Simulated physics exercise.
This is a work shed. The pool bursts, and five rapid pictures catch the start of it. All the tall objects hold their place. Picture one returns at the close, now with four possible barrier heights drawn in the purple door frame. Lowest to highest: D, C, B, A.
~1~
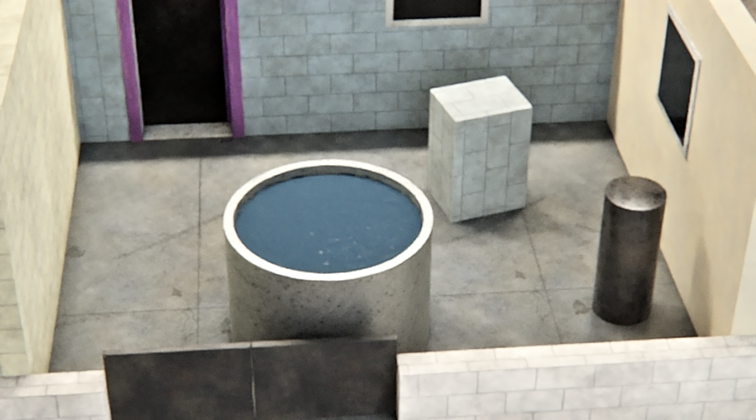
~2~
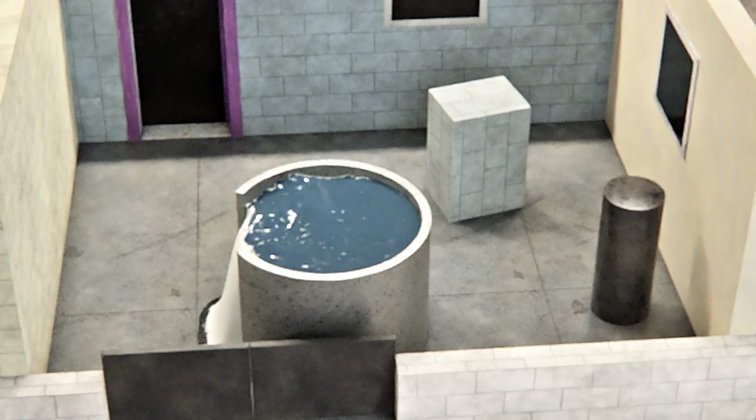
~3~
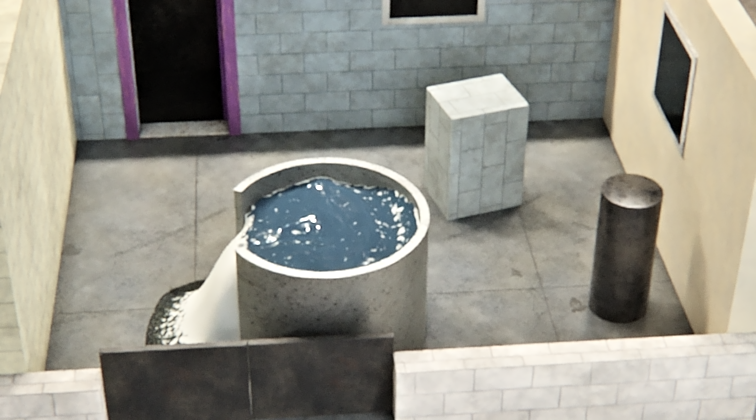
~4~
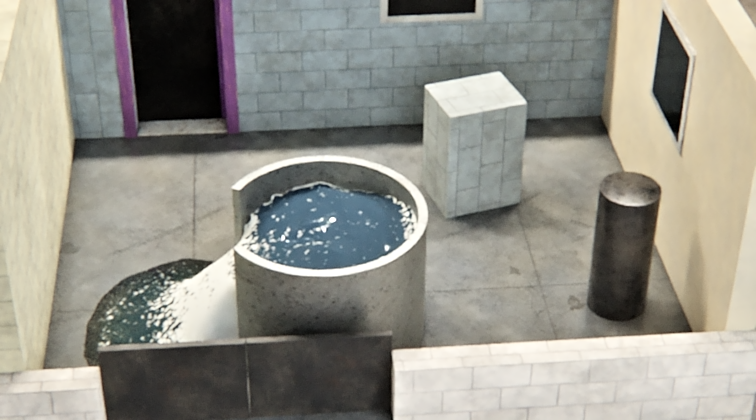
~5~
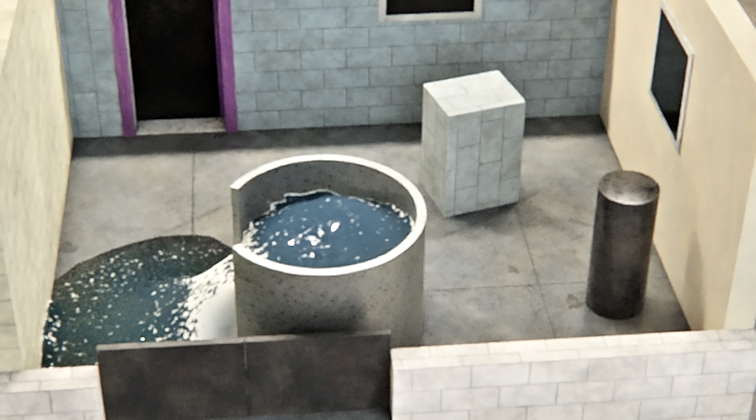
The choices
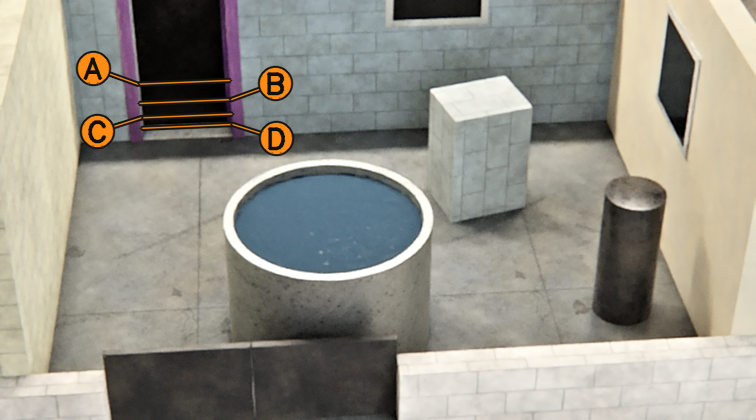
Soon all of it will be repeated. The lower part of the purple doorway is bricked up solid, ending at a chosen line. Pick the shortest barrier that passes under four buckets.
Take C.
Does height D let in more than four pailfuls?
Yes, it does.
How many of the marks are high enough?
Three of them.
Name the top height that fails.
Height D.
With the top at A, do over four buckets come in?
No, not at all.
On the marked copy, A at (183, 82); B at (185, 101); C at (186, 115); D at (187, 126); from the bottom up D, C, B, A.
Choosing A, nothing gets over.
Choosing B, nothing gets over.
Choosing C, a bucket or two gets in.
Choosing D, some 15 bucketfuls get in.
